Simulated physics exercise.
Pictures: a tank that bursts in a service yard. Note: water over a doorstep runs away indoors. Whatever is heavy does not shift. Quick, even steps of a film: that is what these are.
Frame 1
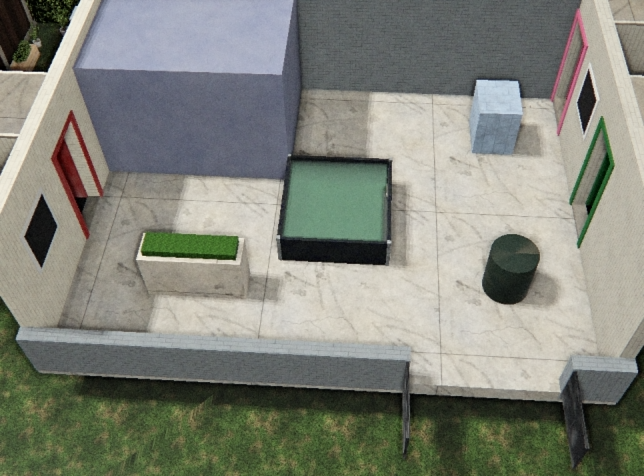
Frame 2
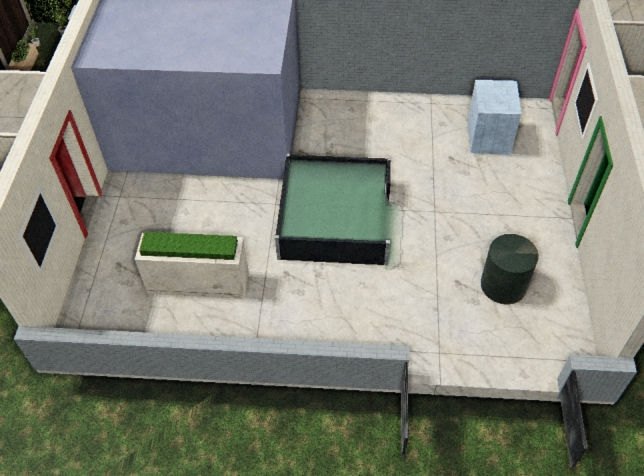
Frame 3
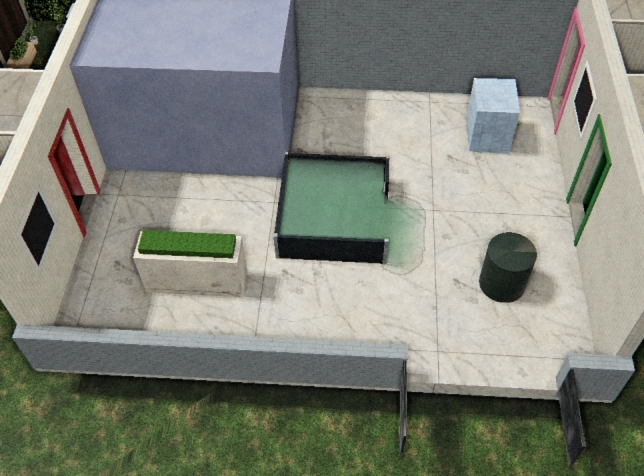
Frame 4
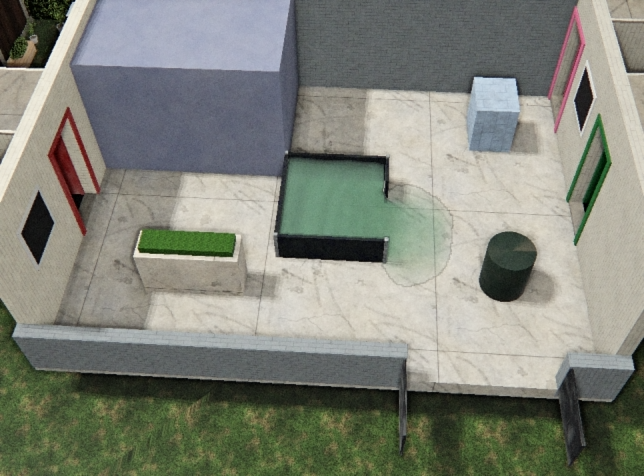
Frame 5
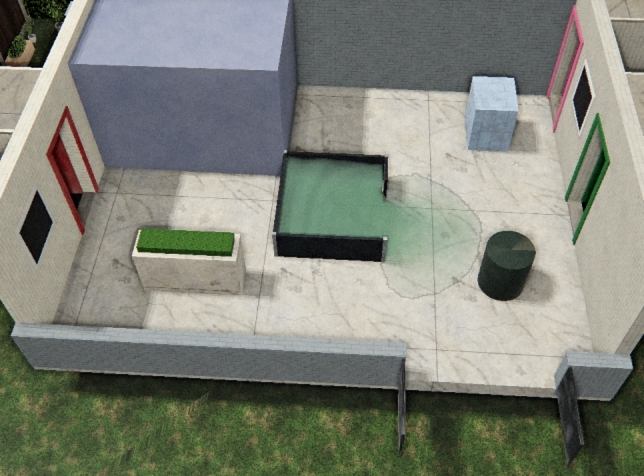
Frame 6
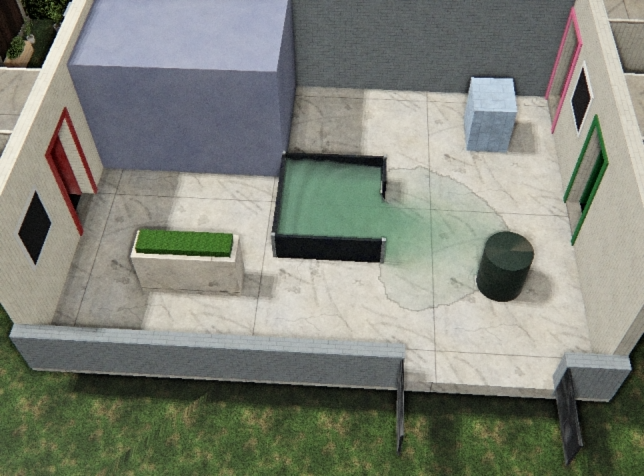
Greenish water pouring through a gap in the right side of a dark square tank and spreading across pale marble paving.
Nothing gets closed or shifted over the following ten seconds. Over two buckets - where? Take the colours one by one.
In the end the red door sees two pails or less; the pink door sees two pails or less; the green door sees more than two pails.
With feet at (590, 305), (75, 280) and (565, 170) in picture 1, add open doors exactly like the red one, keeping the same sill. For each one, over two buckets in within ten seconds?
In turn: Floods, lets less in, takes more.
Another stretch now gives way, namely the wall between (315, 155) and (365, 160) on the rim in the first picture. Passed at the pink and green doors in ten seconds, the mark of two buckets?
Pink door is over; green door stays under.
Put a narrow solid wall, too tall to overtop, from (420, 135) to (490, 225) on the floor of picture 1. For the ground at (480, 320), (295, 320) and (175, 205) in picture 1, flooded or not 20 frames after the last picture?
The first is inundated, the second still bare and the third still bare.
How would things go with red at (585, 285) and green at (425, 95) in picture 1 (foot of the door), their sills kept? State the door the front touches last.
My pick is the green door.
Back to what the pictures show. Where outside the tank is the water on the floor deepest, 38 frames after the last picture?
It should be roughly at (546, 125).
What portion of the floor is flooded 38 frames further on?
Around 40 percent of it.
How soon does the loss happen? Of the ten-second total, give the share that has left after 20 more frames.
Estimate: Some 45 %.
A moment on, water covers 20 % of the floor; the red door not reached, the pink door not reached, the green door under two buckets in.
Next, water covers 30 % of the floor; the red door not reached, the pink door not reached, the green door over two buckets in.
Then, water covers 35 % of the floor; the red door not reached, the pink door wet at the sill, nothing in, the green door far over two buckets in.
Later, water covers 40 % of the floor; the red door not reached, the pink door wet at the sill, nothing in, the green door far over two buckets in.
In the end, water covers 55 % of the floor; the red door not reached, the pink door wet at the sill, nothing in, the green door far over two buckets in.
